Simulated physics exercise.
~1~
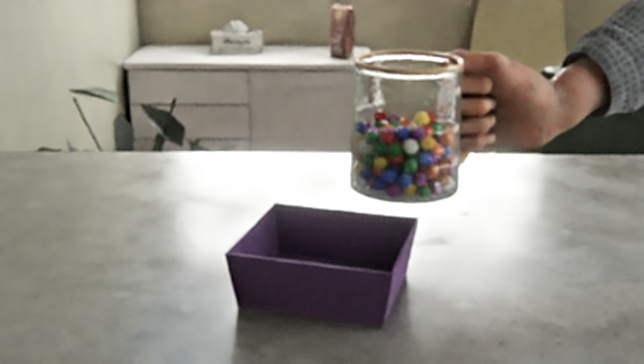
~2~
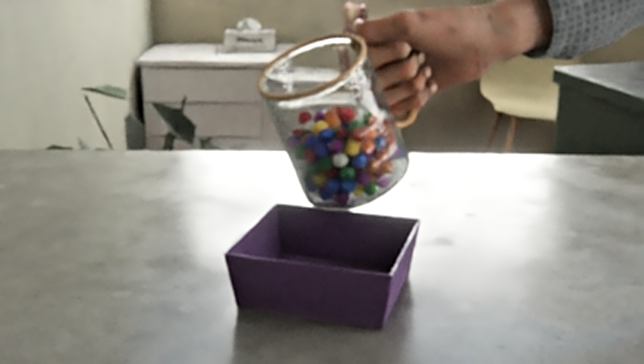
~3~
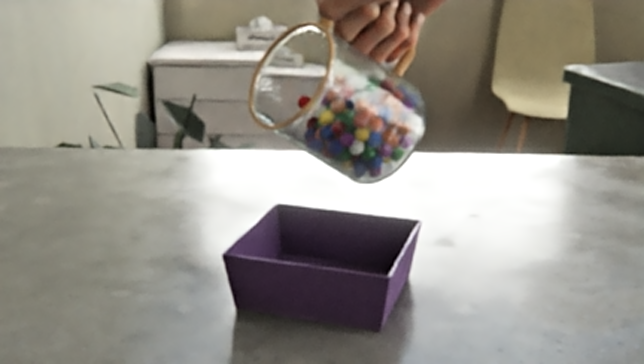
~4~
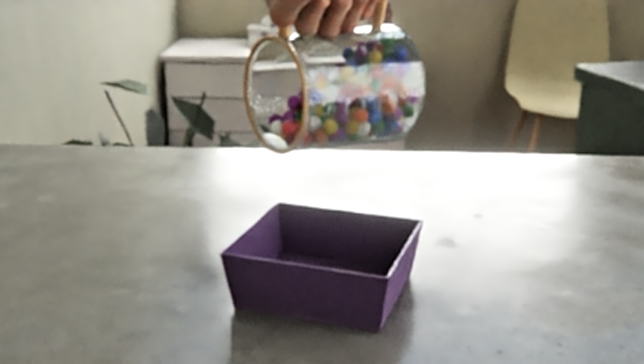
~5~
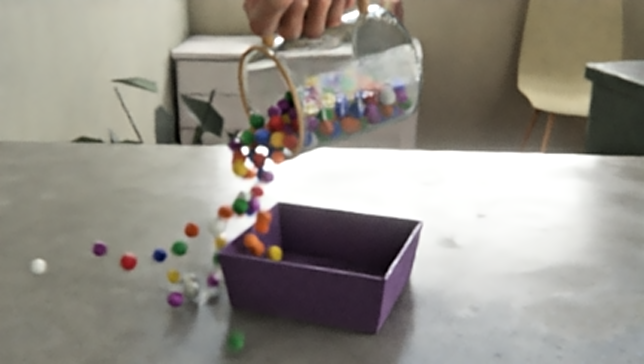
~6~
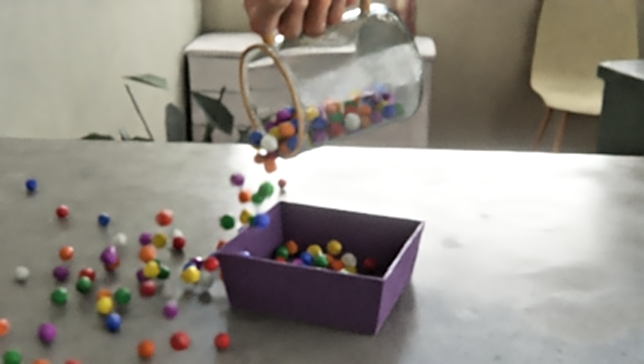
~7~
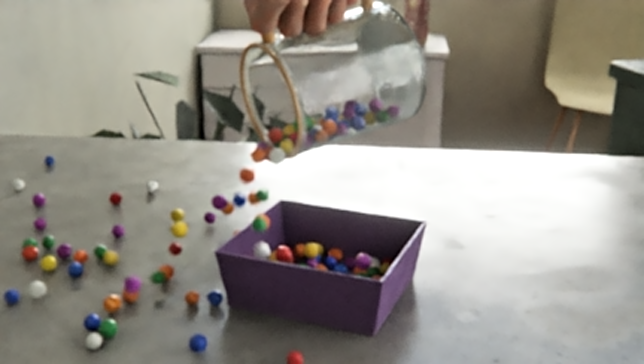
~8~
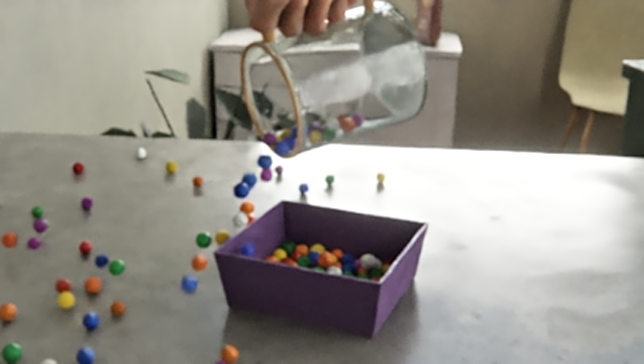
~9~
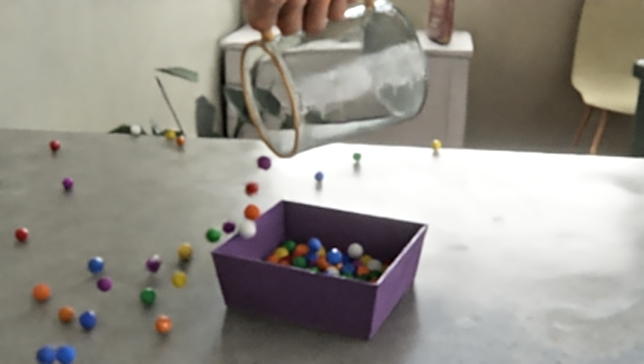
At the start, a hand holds a clear glass jug of colourful marbles above a pale table, to the upper right of an empty purple tin. The hand carries the jug left and tips it until it lies on its side over the tin, its rim facing left. Marbles then spill from the mouth, some dropping into the tin while others strike near its left edge and scatter. The stream thins as the jug empties and loose marbles roll across the table. By the end, the jug is empty, with many marbles in the tin and others spread around, mostly to the left.
